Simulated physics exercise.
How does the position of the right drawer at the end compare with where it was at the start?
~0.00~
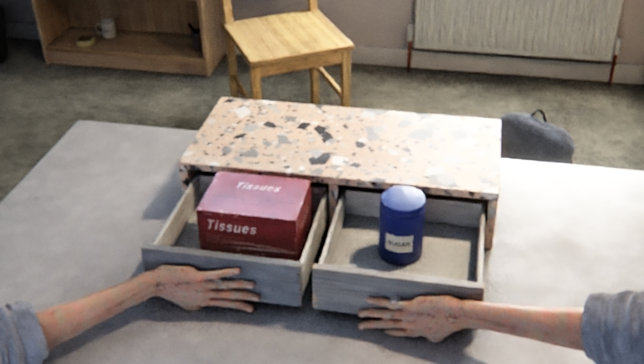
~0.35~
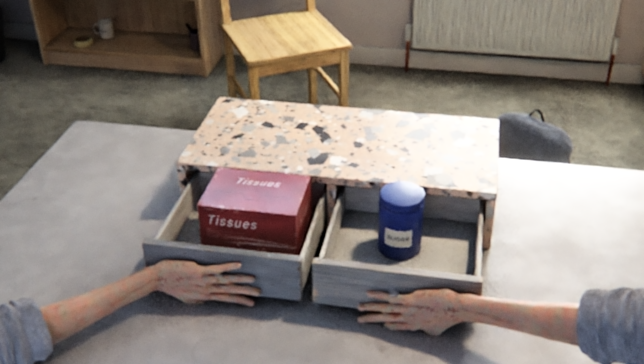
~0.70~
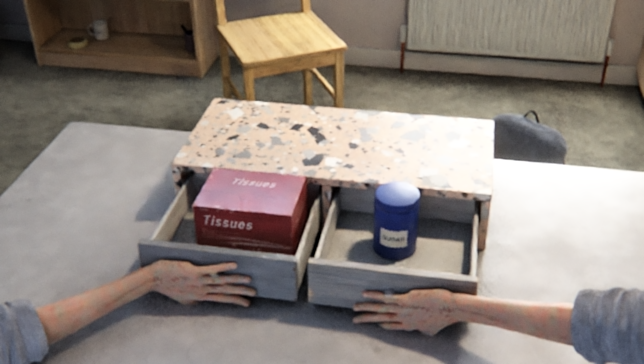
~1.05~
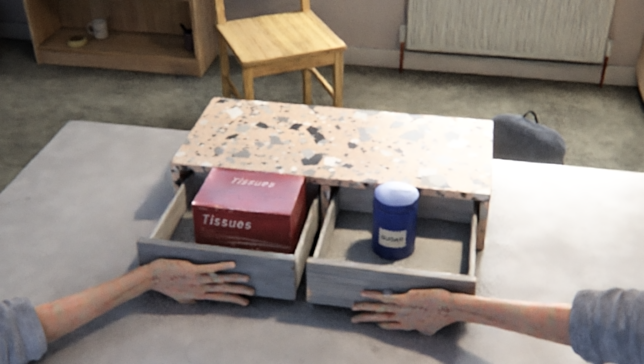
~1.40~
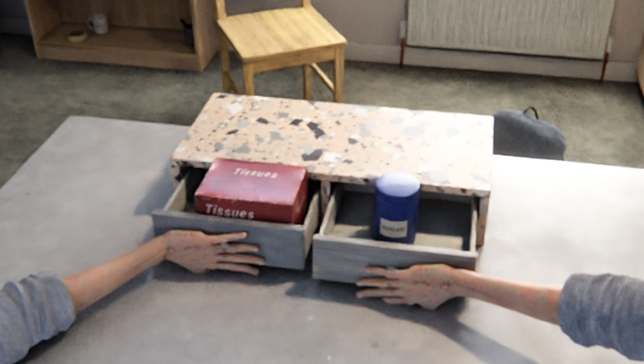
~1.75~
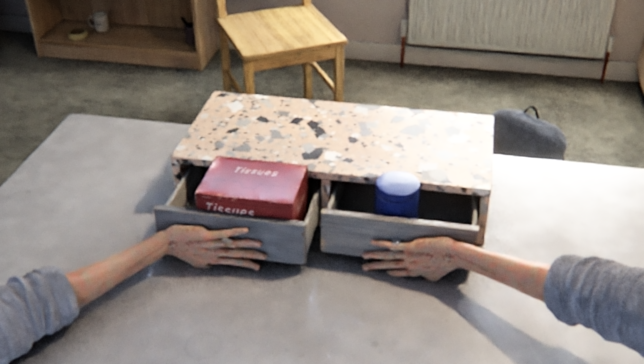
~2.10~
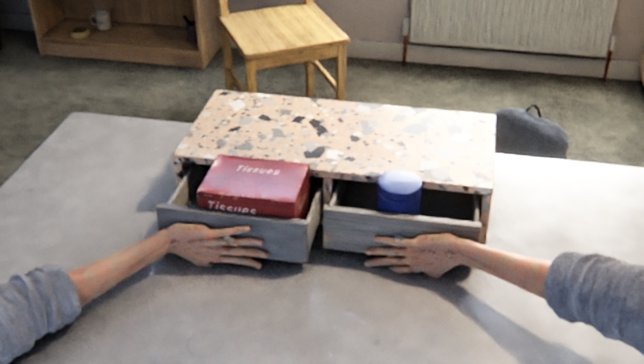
At the start the right drawer was pulled well out towards the viewer, and by the end it had been pushed much further into the cabinet, though it was still partly open.
